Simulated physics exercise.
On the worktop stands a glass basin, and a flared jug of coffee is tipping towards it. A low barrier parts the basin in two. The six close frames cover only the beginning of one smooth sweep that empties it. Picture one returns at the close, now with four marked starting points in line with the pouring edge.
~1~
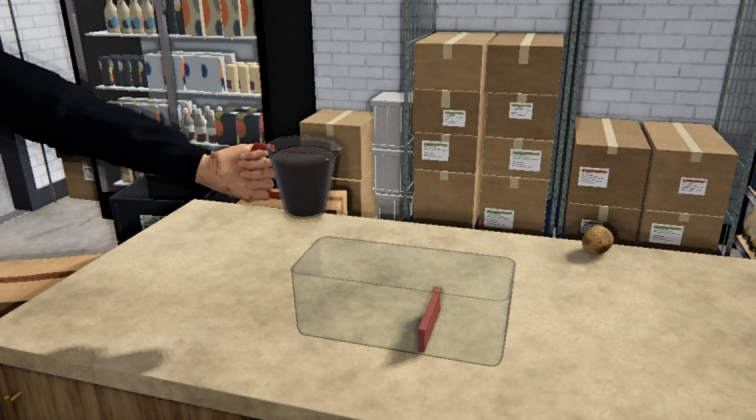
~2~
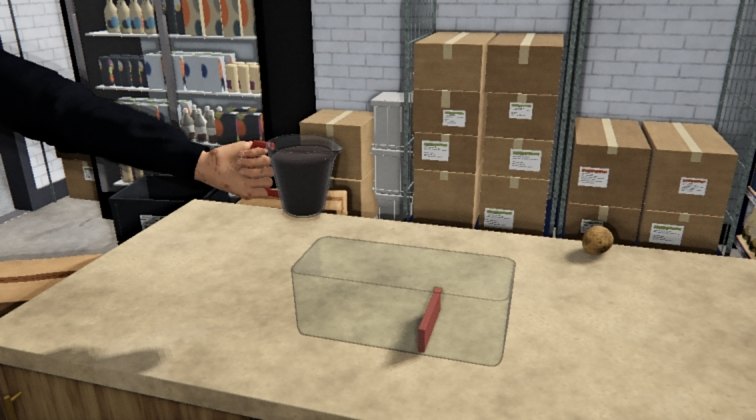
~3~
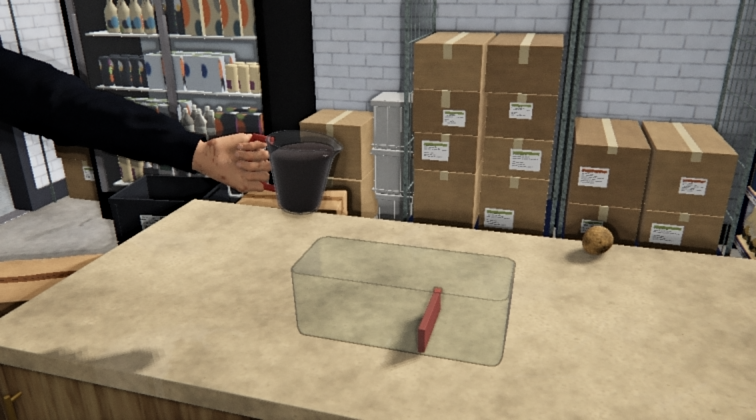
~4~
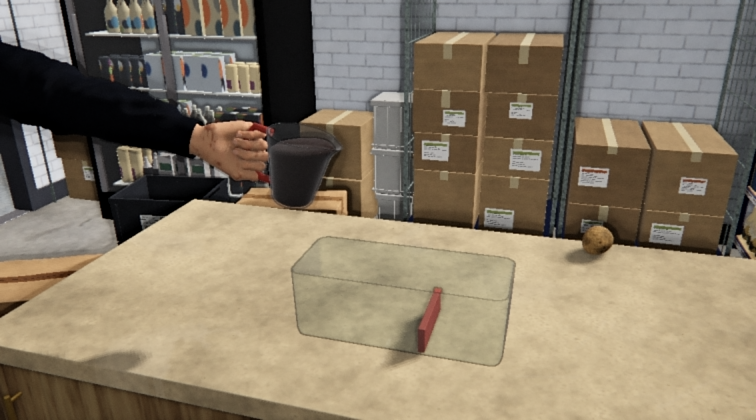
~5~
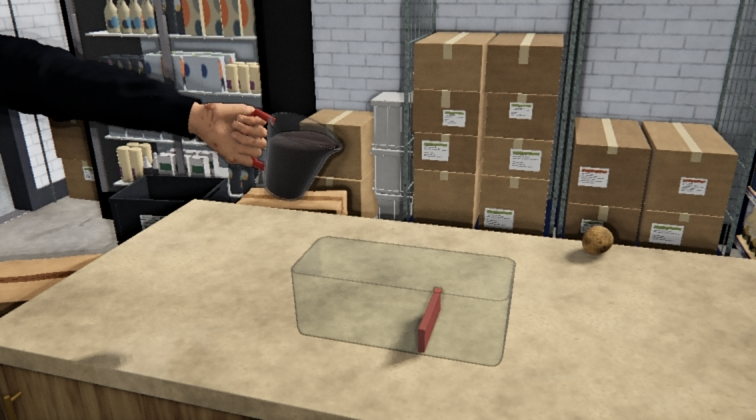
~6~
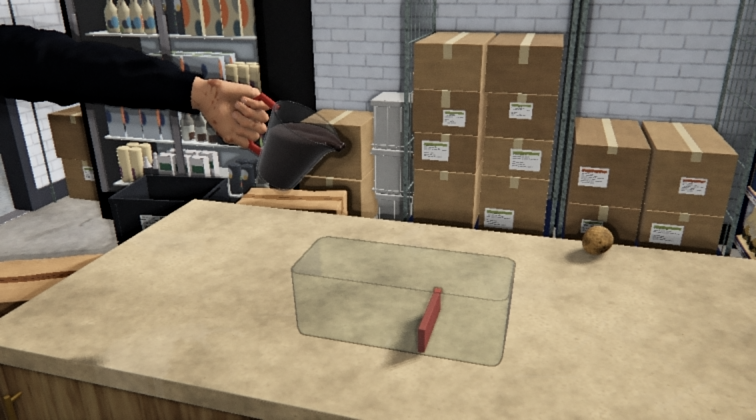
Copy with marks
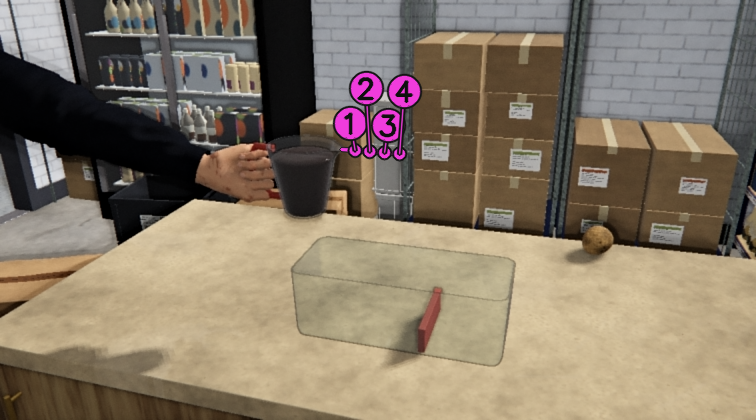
A hand held a dark jug of coffee by its red handle above a glass basin with a low red barrier, then gradually tilted it to the right until the coffee reached the lip.
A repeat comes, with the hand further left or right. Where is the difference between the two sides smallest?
Choose 1.
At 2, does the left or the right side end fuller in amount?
The right side.
On the marked copy, 1 at (355, 150); 2 at (369, 151); 3 at (384, 152); 4 at (399, 153).
Choosing 1, about 50 % ends left of the wall and 47 % right of it; 3 % is lost outside.
Choosing 2, about 17 % ends left of the wall and 80 % right of it; 4 % is lost outside.
Choosing 3, about 13 % ends left of the wall and 83 % right of it; 4 % is lost outside.
Choosing 4, about 22 % ends left of the wall and 72 % right of it; 5 % is lost outside.
